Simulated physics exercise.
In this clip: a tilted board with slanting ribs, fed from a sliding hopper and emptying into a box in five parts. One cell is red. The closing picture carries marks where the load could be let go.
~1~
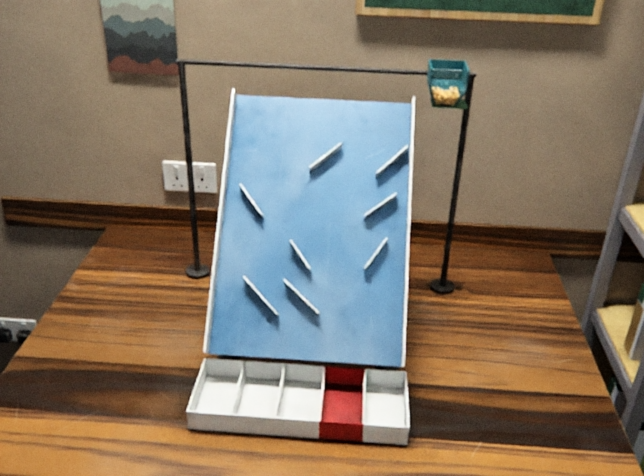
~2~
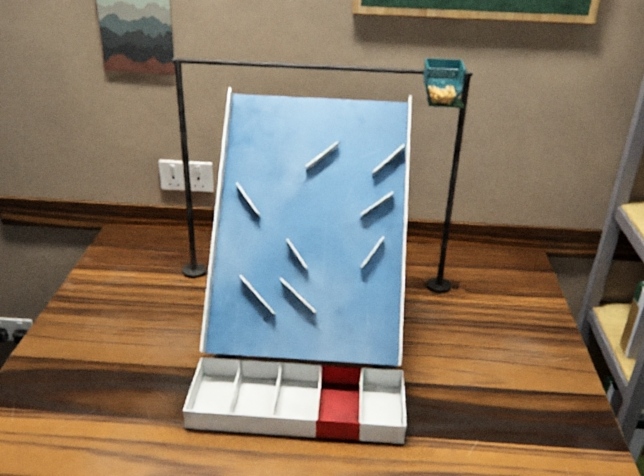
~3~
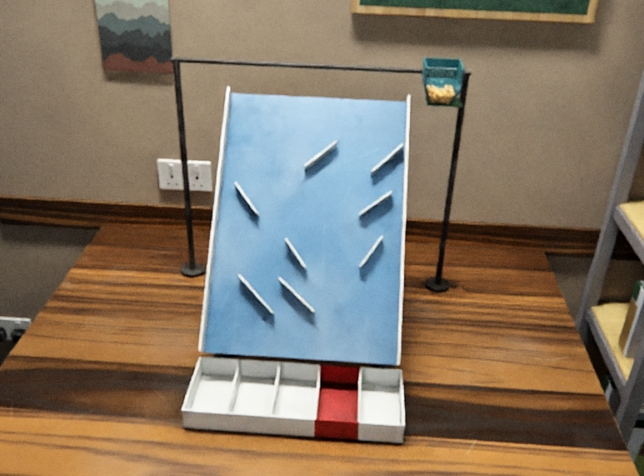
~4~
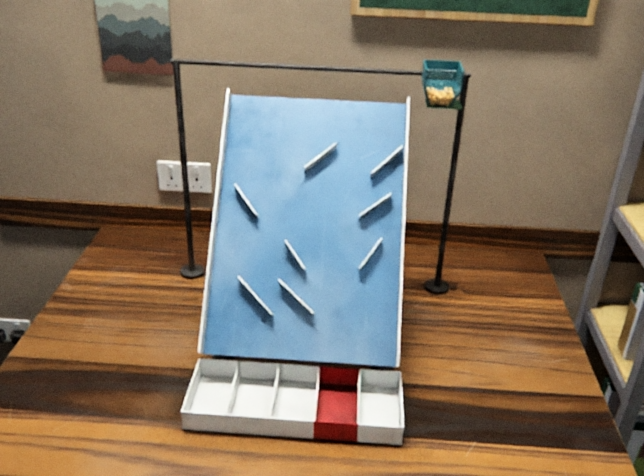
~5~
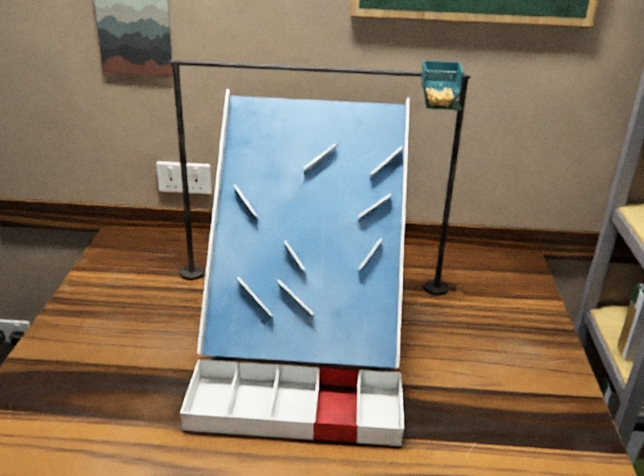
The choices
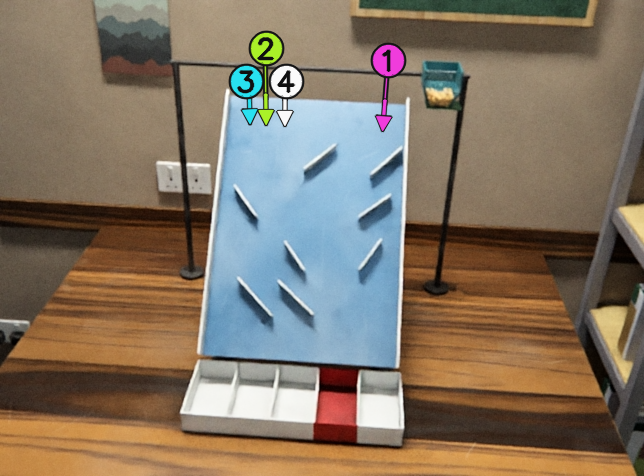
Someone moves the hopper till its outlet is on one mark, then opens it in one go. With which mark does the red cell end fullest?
The best mark is 1.
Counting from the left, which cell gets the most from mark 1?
The fourth.
On the marked copy, mark 1 meets the board at (383, 125); mark 2 meets the board at (266, 119); mark 3 meets the board at (249, 118); mark 4 meets the board at (284, 120).
With 1, about two thirds in the red cell, about a quarter in other cells.
With 2, about a third in the red cell, about two thirds in other cells.
With 3, about a third in the red cell, about two thirds in other cells, a stray few outside the box.
With 4, about half in the red cell, about half in other cells.
